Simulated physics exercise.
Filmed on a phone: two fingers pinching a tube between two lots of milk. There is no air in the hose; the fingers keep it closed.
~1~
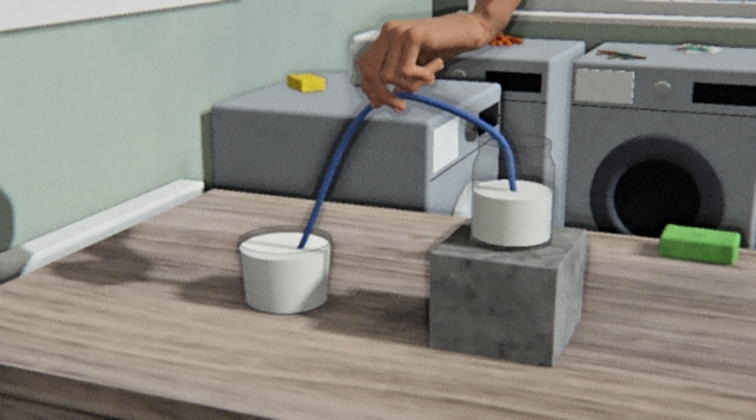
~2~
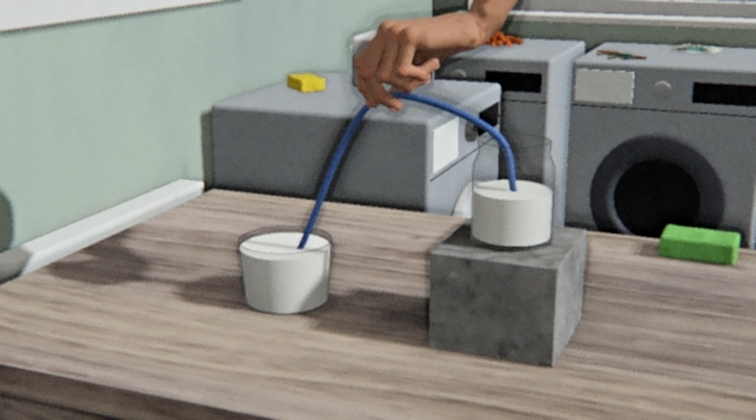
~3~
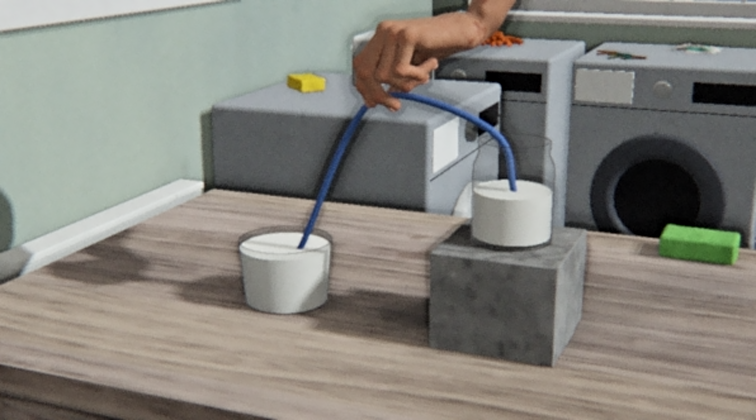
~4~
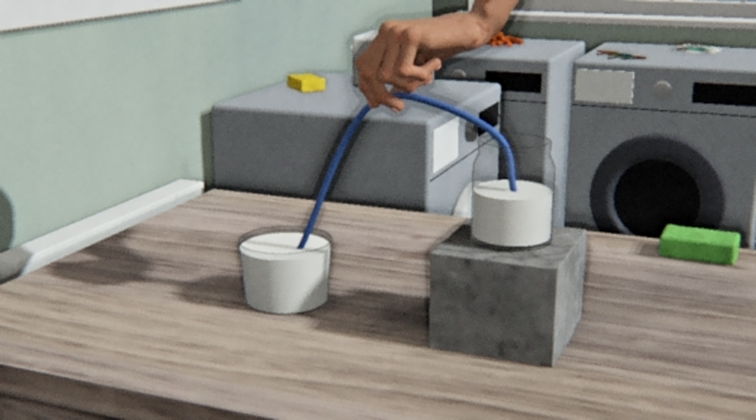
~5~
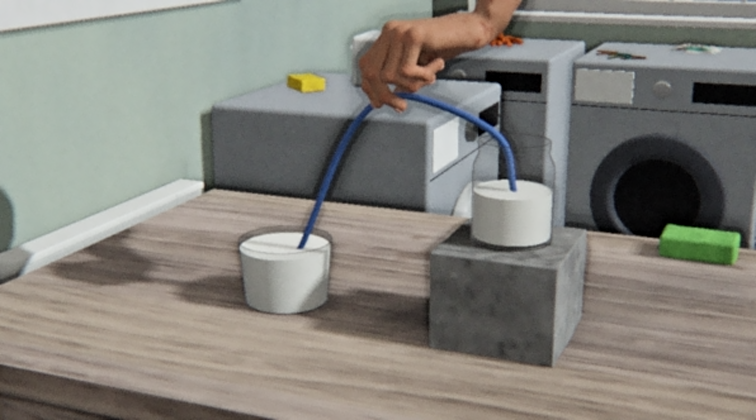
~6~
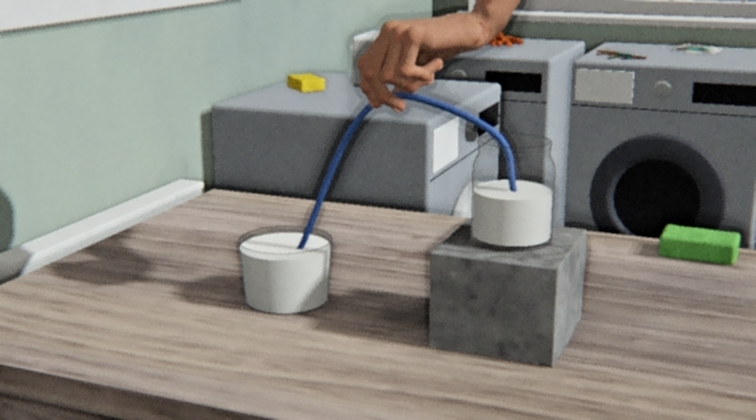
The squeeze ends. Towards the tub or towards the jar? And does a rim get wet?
The milk goes into the left one; the receiving one runs over.
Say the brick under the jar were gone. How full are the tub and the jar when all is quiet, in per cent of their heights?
First 80 %, second 55 %.
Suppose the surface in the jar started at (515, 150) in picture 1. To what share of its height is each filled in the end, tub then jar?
First 100 %, second 10 %.
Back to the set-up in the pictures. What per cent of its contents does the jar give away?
Close to 75 %.
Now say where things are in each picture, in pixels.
In the first picture, fingers on the hose; tub (286, 269) nearly full, on the top itself; jar (513, 188) about half full, up on the brick.
In the second picture, still shut; tub nearly full, surface at (286, 247); jar about half full, surface at (513, 191).
In the third picture, the hose is pinched; tub (286, 269) nearly full; jar (513, 188) about half full.
In the fourth picture, nothing flows; tub nearly full, surface at (286, 247); jar about half full, surface at (513, 191).
In the fifth picture, fingers on the hose; tub (286, 269) nearly full, on the top itself; jar (513, 188) about half full, up on the brick.
In the sixth picture, still shut; tub nearly full, surface at (286, 247); jar about half full, surface at (513, 191).
A moment on, the tub is nearly full; the jar is about a third full.
Further on, the tub is full to the brim; the jar is about a quarter full; a puddle lies under the lower one.
When it is over, the tub is full to the brim; the jar is nearly empty; a puddle lies under the lower one.
